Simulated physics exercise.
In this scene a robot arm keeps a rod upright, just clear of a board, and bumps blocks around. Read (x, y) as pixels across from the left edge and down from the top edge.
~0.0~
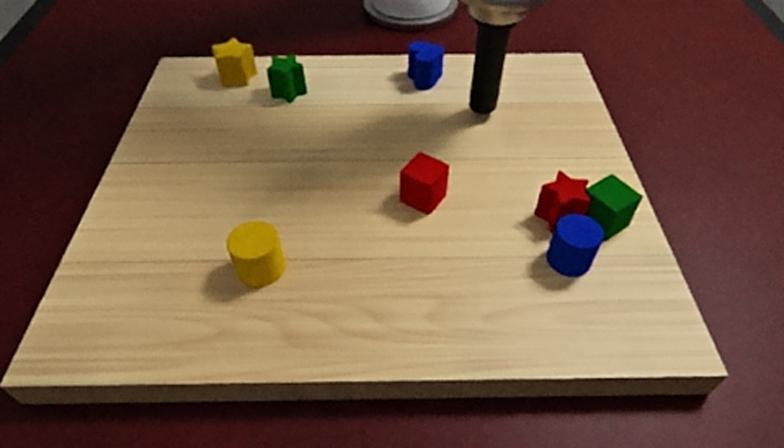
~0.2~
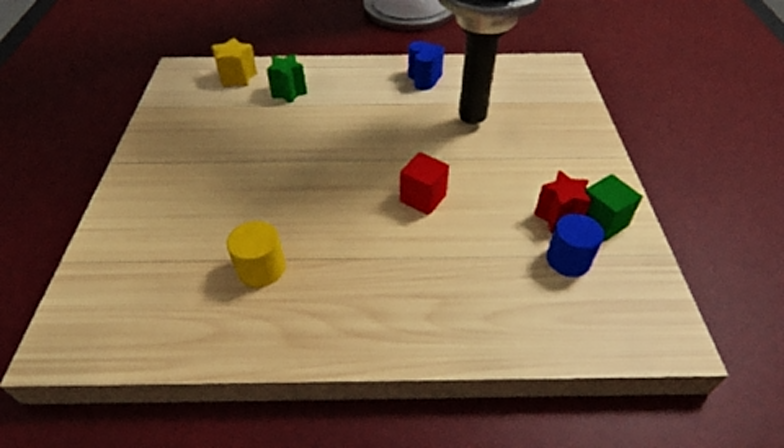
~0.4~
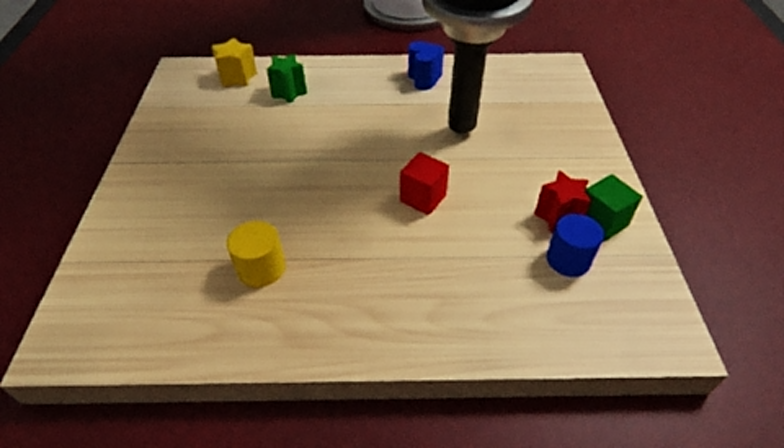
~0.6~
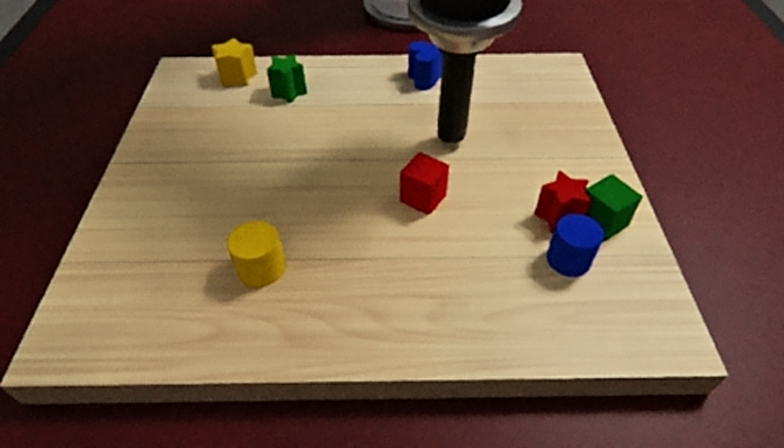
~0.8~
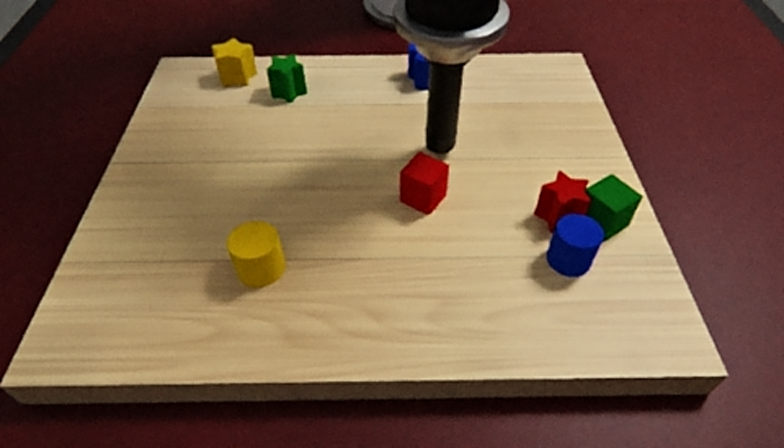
A robot arm's dark rod moving slightly left and forward toward a red cube on a wooden board, the coloured blocks staying still.
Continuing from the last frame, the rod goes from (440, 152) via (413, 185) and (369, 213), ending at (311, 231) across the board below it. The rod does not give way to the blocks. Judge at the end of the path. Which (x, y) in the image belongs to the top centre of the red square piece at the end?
Put as a pixel place, it's (421, 188).
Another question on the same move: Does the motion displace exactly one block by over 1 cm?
Short answer: Yes.
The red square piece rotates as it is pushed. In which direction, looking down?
It goes anticlockwise.
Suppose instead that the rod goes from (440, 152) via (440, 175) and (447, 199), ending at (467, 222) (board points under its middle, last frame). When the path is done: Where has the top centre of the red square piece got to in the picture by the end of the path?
It should be at (419, 182) by then.
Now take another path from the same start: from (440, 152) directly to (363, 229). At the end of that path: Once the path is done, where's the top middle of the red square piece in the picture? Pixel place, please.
I'd expect the centre of its top face to be at (421, 188).
The first path, step by step. One third of the way, rod at (413, 178); red square piece at (423, 180), turned 35° anticlockwise.
Two thirds of the way, rod at (368, 206); red square piece at (421, 188), turned 70° anticlockwise.
At the end, rod at (310, 224); yellow round block in place; red square piece at (421, 188), turned 70° anticlockwise.
